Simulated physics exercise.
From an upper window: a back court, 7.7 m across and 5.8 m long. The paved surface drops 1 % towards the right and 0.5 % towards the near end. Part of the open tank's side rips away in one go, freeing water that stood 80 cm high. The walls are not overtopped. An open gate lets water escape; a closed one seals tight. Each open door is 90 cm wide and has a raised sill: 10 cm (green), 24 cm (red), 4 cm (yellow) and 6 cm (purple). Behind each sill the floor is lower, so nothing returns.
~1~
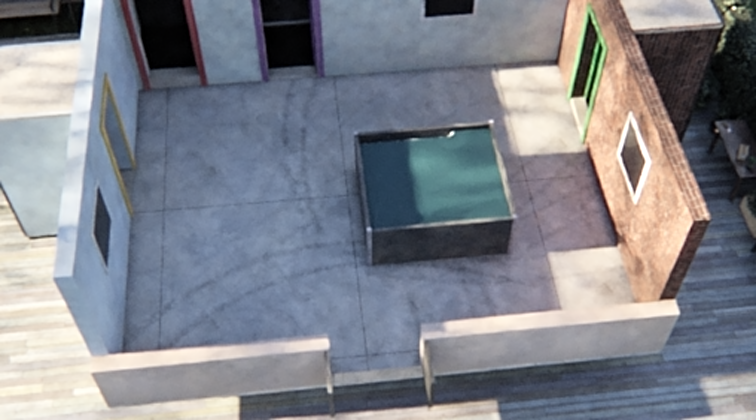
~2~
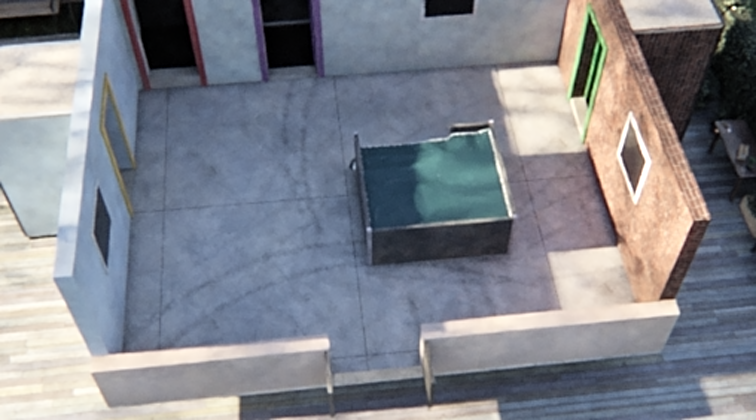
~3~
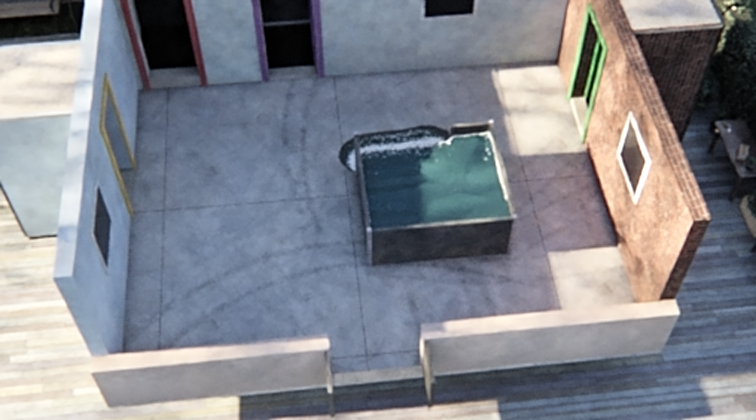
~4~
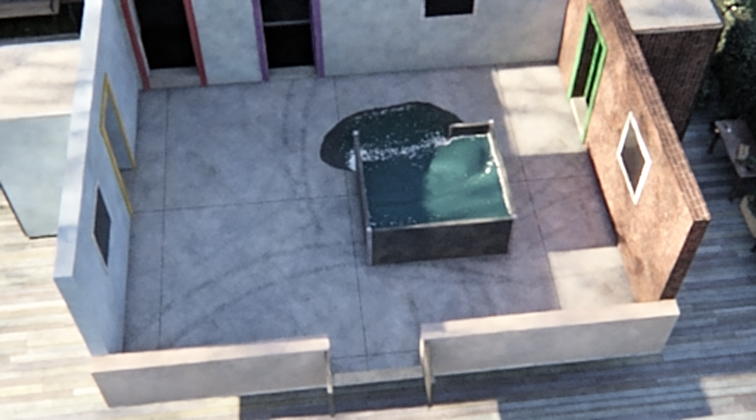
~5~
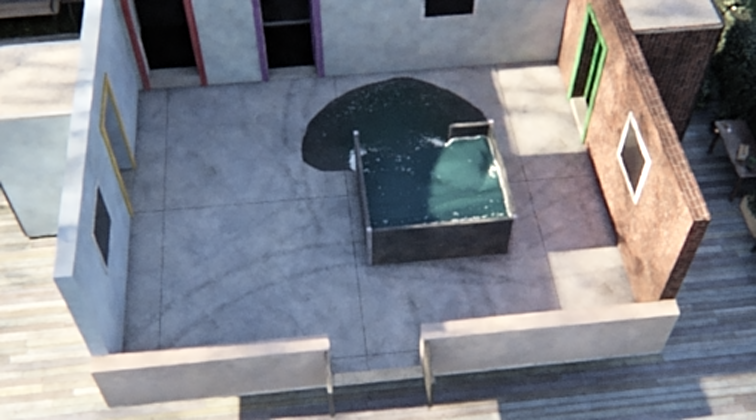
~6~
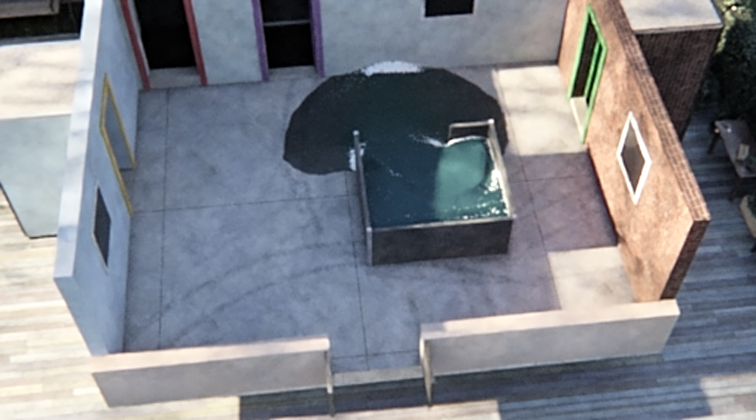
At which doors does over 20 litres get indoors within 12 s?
Within that time: At the green door it passes the limit; at the red door it does not reach the limit; at the yellow door it exceeds the limit; at the purple door it passes the limit.
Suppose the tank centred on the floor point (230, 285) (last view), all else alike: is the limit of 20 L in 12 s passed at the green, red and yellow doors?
Against that limit: Green past it, red over, yellow past it.
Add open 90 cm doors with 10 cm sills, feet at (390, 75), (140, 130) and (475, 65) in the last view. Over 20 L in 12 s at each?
In turn: Above, past it, past it.
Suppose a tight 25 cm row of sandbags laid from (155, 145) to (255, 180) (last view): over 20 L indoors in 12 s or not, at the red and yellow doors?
Then: Red not over, yellow not over.
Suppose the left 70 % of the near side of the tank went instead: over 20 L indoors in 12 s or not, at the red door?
Then: Red not over.
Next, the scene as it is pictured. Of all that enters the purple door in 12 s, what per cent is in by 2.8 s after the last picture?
Some 80 per cent by then.
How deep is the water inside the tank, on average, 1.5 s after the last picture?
Some 33 cm.
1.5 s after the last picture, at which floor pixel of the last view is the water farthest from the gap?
Around (139, 92).
Then, 0.7 s after the last picture water covers 20 % of the floor and is deepest (48 cm) near (379, 82); green door not reached, red door not reached, yellow door not reached, purple door 21 cm at the sill, 12 L in.
Then, 1.5 s after the last picture water covers 30 % of the floor and is deepest (40 cm) near (551, 63); green door 7 cm at the sill, 0 L in, red door 10 cm at the sill, 0 L in, yellow door not reached, purple door 20 cm at the sill, 80 L in.
Then, 2.8 s after the last picture water covers 45 % of the floor and is deepest (30 cm) near (551, 63); green door 17 cm at the sill, 17 L in, red door 15 cm at the sill, 1 L in, yellow door 8 cm at the sill, 0 L in, purple door 13 cm at the sill, 146 L in.
Then, 6.3 s after the last picture water covers 90 % of the floor and is deepest (18 cm) near (637, 330); green door 11 cm at the sill, 57 L in, red door 10 cm at the sill, 2 L in, yellow door 6 cm at the sill, 34 L in, purple door 7 cm at the sill, 182 L in.
Then, 11.3 s after the last picture water covers 100 % of the floor and is deepest (14 cm) near (542, 339); green door 6 cm at the sill, 59 L in, red door 2 cm at the sill, 2 L in, yellow door 2 cm at the sill, 40 L in, purple door 5 cm at the sill, 183 L in.
